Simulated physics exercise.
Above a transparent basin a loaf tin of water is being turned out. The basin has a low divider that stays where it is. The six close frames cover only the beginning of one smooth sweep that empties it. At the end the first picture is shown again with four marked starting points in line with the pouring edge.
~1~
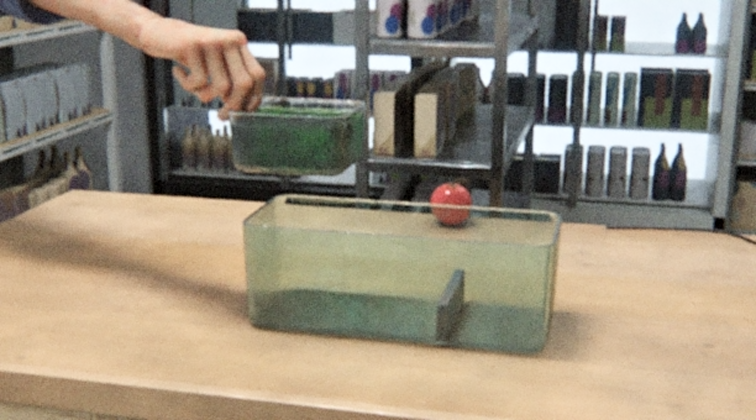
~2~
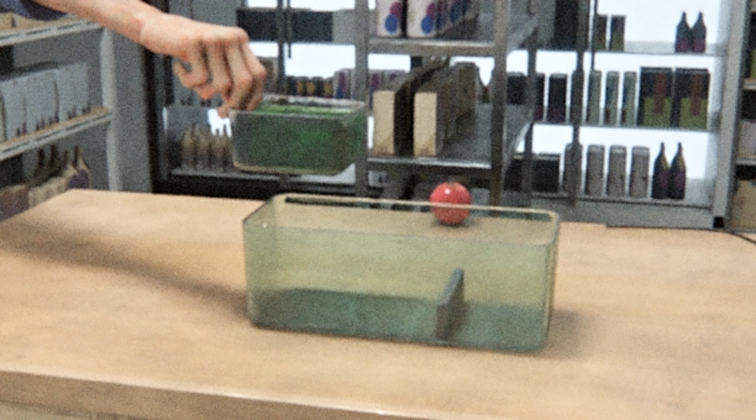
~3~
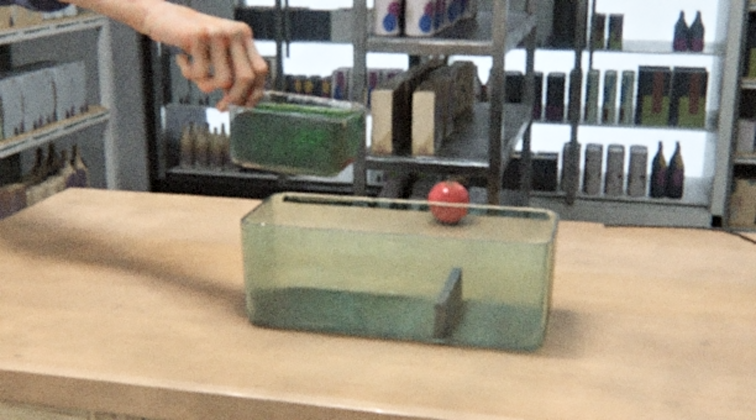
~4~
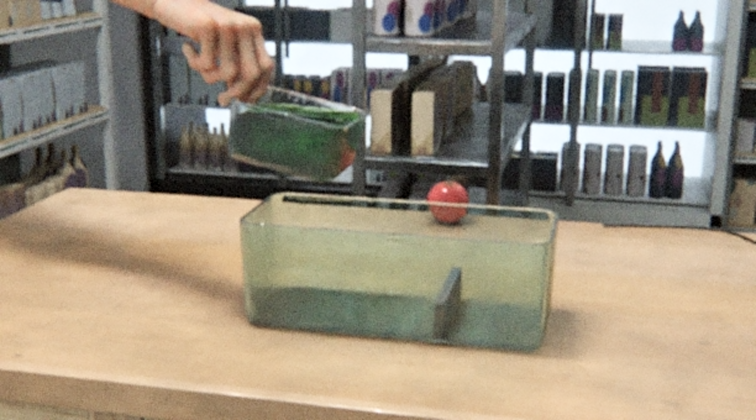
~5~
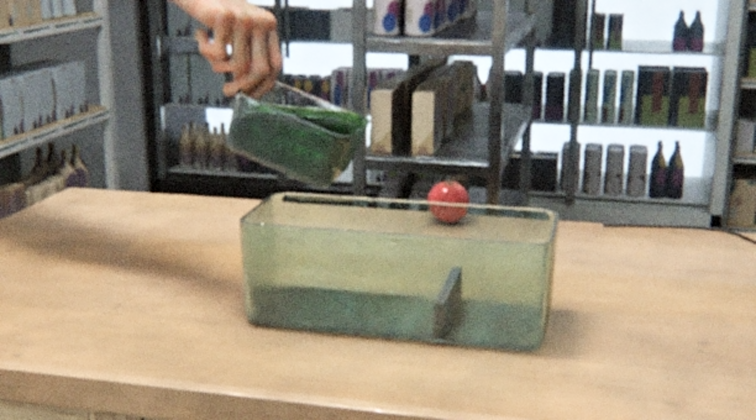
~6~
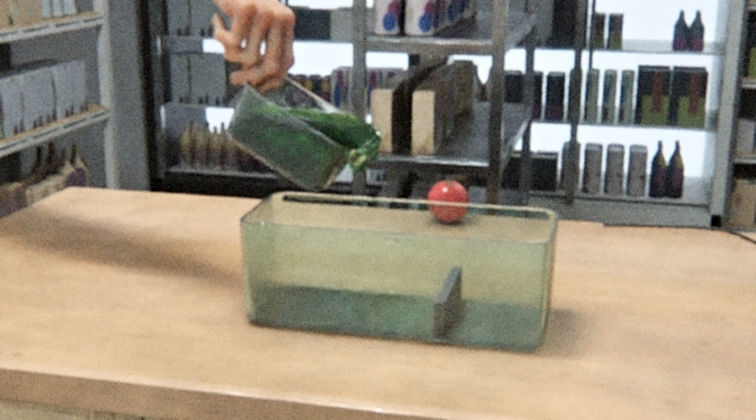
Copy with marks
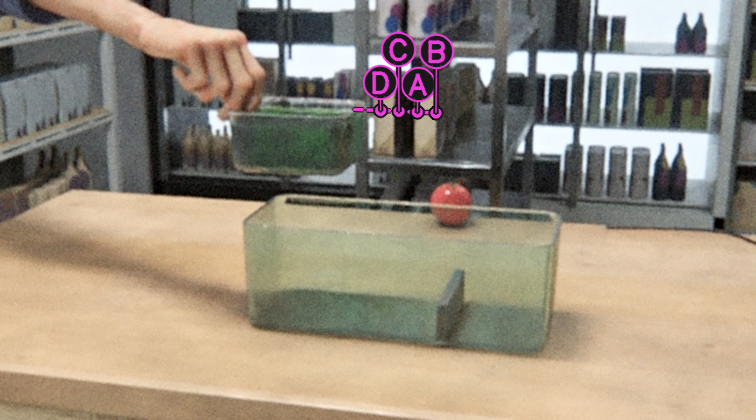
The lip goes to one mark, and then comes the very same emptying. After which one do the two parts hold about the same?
Use dot C.
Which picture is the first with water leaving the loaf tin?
In picture 5.
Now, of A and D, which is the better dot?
That would be A.
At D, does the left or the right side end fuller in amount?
The left side.
On the marked copy, A at (417, 112); B at (436, 113); C at (399, 111); D at (380, 110).
Choosing A, about 35 % ends left of the wall and 63 % right of it.
Choosing B, about 26 % ends left of the wall and 72 % right of it.
Choosing C, about 48 % ends left of the wall and 50 % right of it.
Choosing D, about 75 % ends left of the wall and 19 % right of it; 6 % is lost outside.
